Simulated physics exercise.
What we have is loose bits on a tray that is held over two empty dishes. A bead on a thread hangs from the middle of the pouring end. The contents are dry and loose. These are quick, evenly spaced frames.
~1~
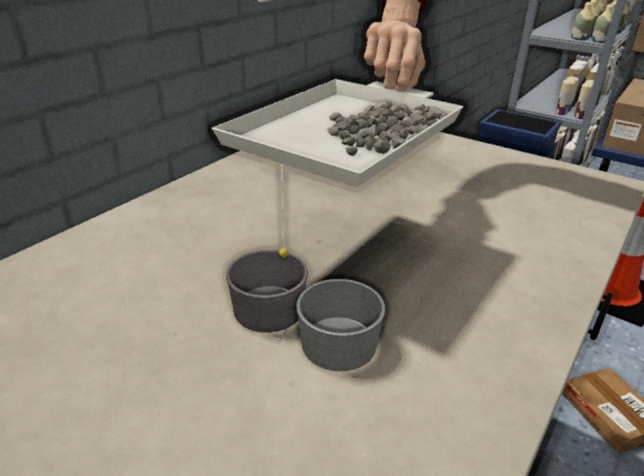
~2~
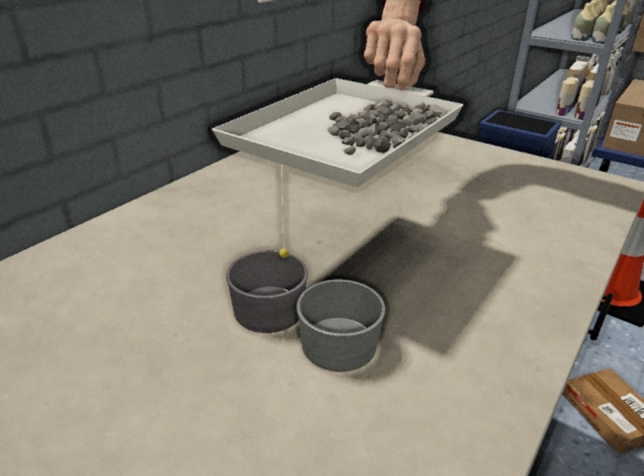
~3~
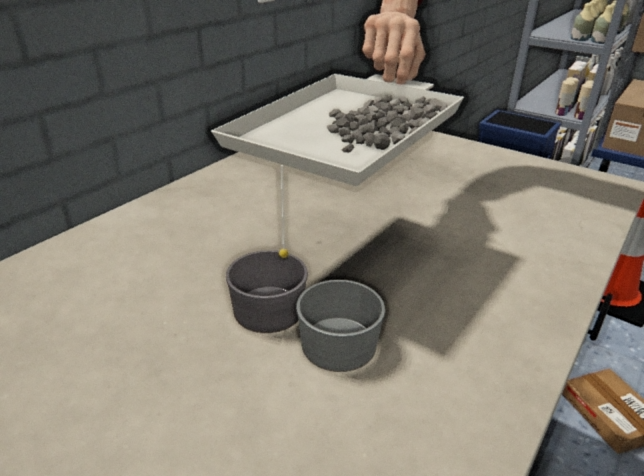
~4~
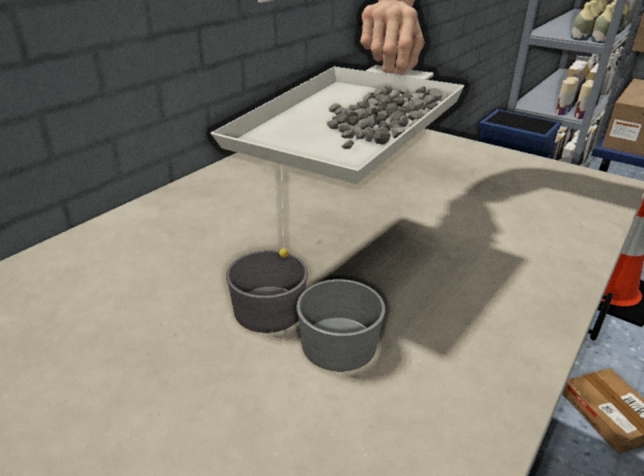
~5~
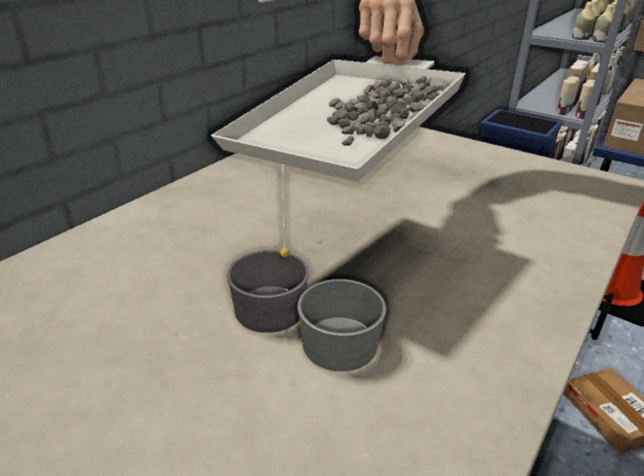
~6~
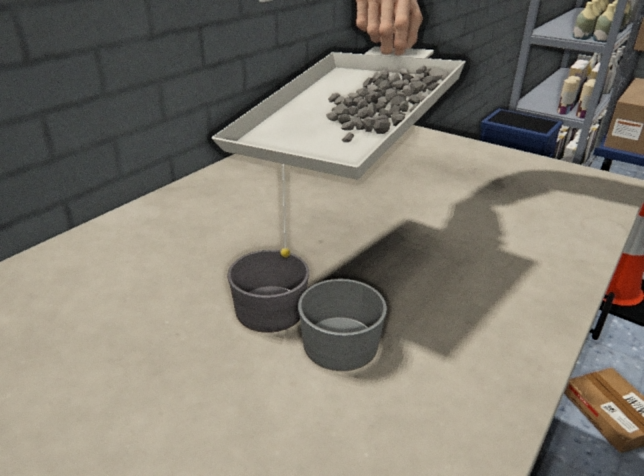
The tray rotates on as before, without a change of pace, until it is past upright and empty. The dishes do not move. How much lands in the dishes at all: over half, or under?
Together they catch less than half.
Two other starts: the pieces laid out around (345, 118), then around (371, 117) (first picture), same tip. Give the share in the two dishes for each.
First some 20, then 20 per cent.
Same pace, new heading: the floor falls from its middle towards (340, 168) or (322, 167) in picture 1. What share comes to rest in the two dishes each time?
First some 90, then 90 per cent.
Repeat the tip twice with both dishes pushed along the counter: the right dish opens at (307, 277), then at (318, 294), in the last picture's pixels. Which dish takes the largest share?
The first try: The left-hand dish. The second: The left one.
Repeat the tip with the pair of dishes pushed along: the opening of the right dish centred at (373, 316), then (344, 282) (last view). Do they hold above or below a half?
In turn: Not half; the smaller part.
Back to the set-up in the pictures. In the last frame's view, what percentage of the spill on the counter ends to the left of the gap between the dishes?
It comes to 90 per cent or so.
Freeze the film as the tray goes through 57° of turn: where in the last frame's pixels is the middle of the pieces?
Roughly at (250, 141).
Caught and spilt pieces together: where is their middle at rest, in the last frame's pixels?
At about (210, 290).
Soon, tray tipped steeply; most on the tray; a small part in the air.
A while on, tray tipped right over; about half on the tray; a small part in the left dish; about half outside both; a small part in the air.
Towards the end, tray tipped past a quarter turn; about a quarter in the left dish; most outside both.
Finally, tray tipped past a quarter turn; none in the right dish; about a quarter in the left dish; most outside both.
